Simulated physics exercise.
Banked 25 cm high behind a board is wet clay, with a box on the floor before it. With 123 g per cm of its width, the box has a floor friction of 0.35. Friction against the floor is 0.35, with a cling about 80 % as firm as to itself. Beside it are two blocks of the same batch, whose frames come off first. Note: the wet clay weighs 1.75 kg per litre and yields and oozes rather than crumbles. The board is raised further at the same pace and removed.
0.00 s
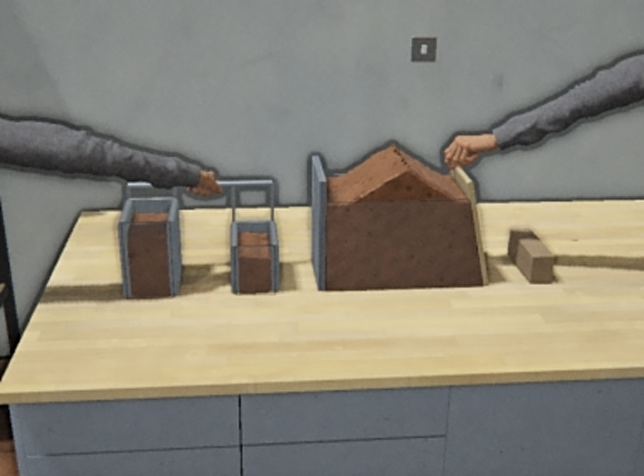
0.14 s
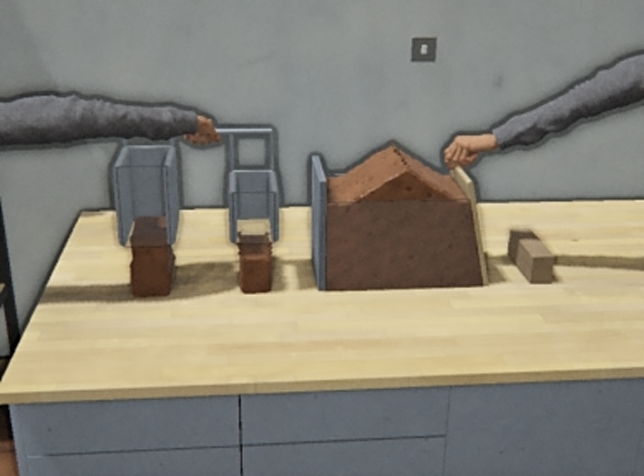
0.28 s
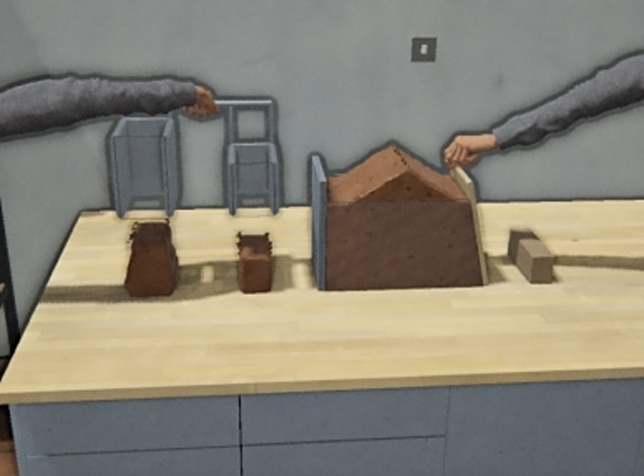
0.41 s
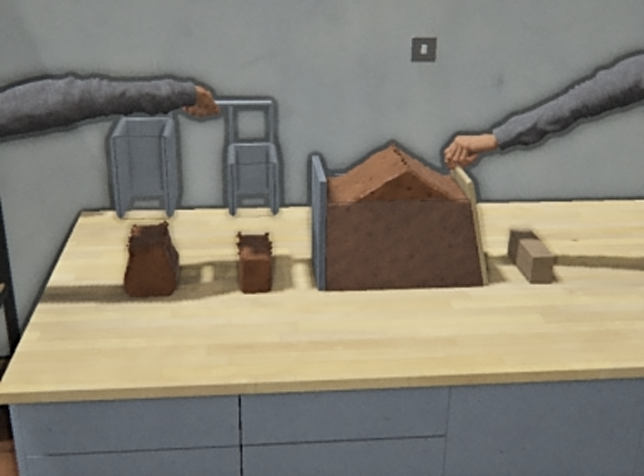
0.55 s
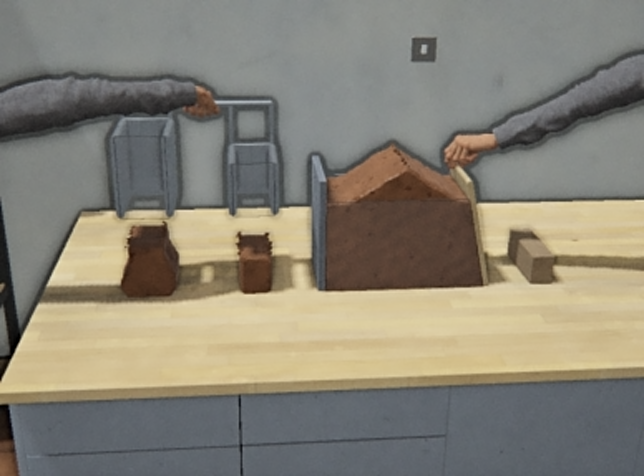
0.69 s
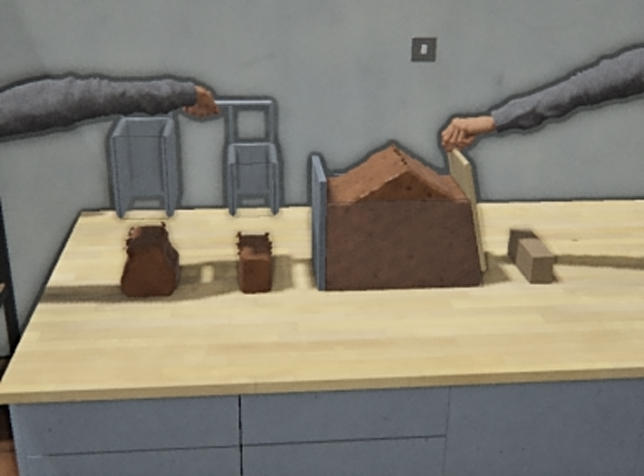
On a wooden worktop, a hand lifting casings off two clay blocks, the left one sagging, then another hand raising a board slightly.
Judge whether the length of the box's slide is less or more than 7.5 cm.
The answer is less.
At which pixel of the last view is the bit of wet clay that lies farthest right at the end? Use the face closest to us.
I'd point to around (539, 282).
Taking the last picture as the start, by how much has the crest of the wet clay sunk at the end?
The gap comes to some 8.0 centimetres.
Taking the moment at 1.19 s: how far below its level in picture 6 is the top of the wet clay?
I'd say near 2.0 centimetres.
After 0.92 s, the box has not moved.
After 1.19 s, the box has not moved.
After 1.46 s, the box has been pushed 1 mm.
After 1.73 s, the box has been pushed 3.2 cm.
After 1.78 s, at the end, the box has been pushed 3.2 cm.
